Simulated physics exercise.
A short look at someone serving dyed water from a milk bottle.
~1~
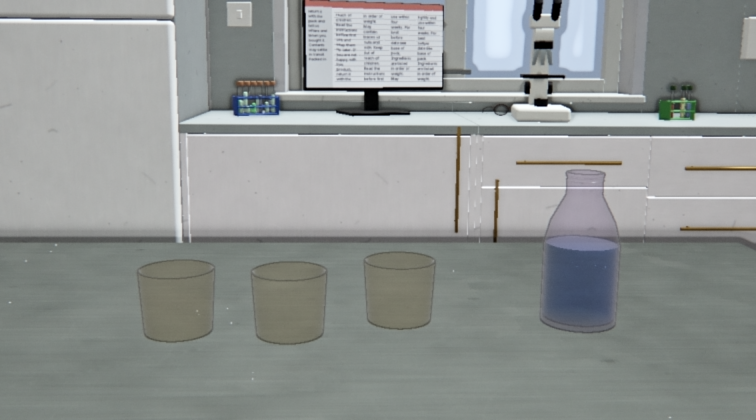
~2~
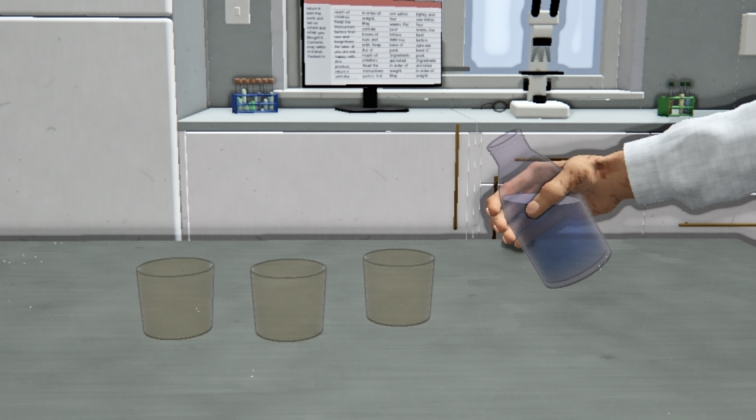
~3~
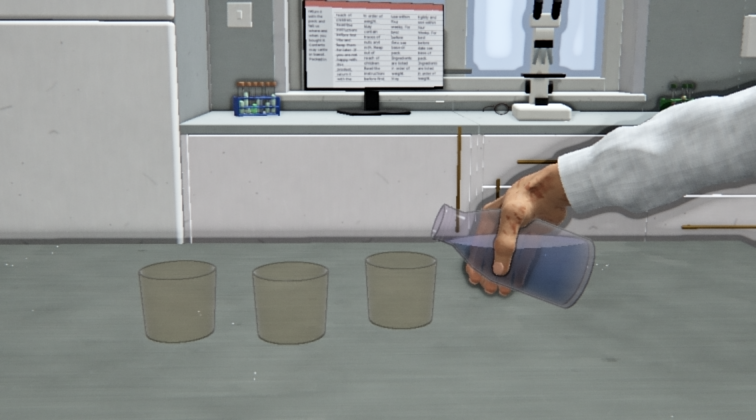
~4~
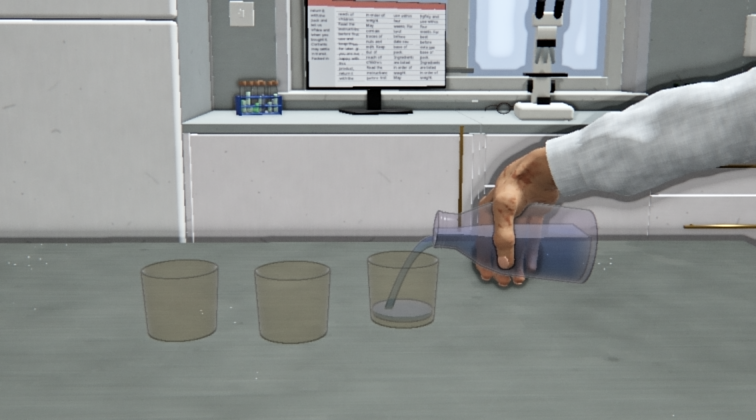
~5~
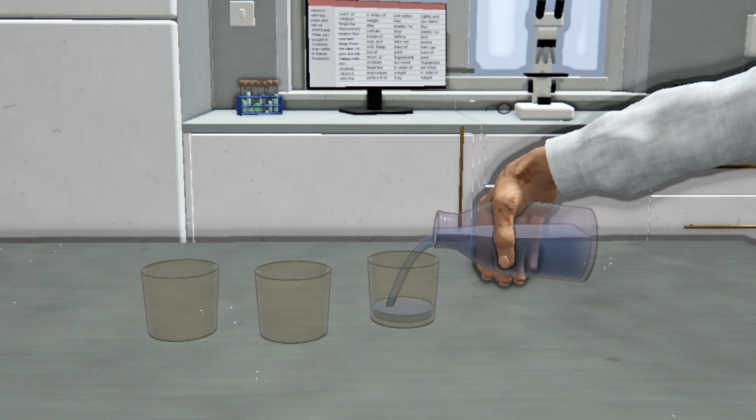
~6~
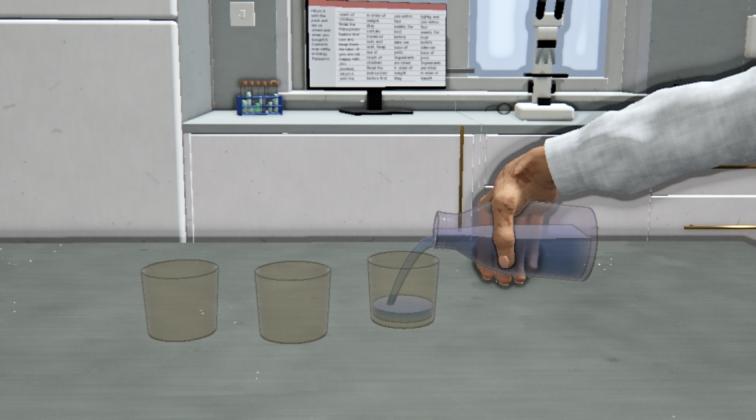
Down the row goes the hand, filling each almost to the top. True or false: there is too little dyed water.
True.
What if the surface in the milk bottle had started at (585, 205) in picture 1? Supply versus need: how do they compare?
Result for that case: Supply fails.
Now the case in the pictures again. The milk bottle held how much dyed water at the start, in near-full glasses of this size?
Tally: Around 2.0.
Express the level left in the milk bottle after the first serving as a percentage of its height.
About 25 per cent.
A moment on, the first is about half full.
Further on, the first is done and the milk bottle has about half of its load.
When it is over, the milk bottle is empty with one filled and the next at about three quarters of a serving.
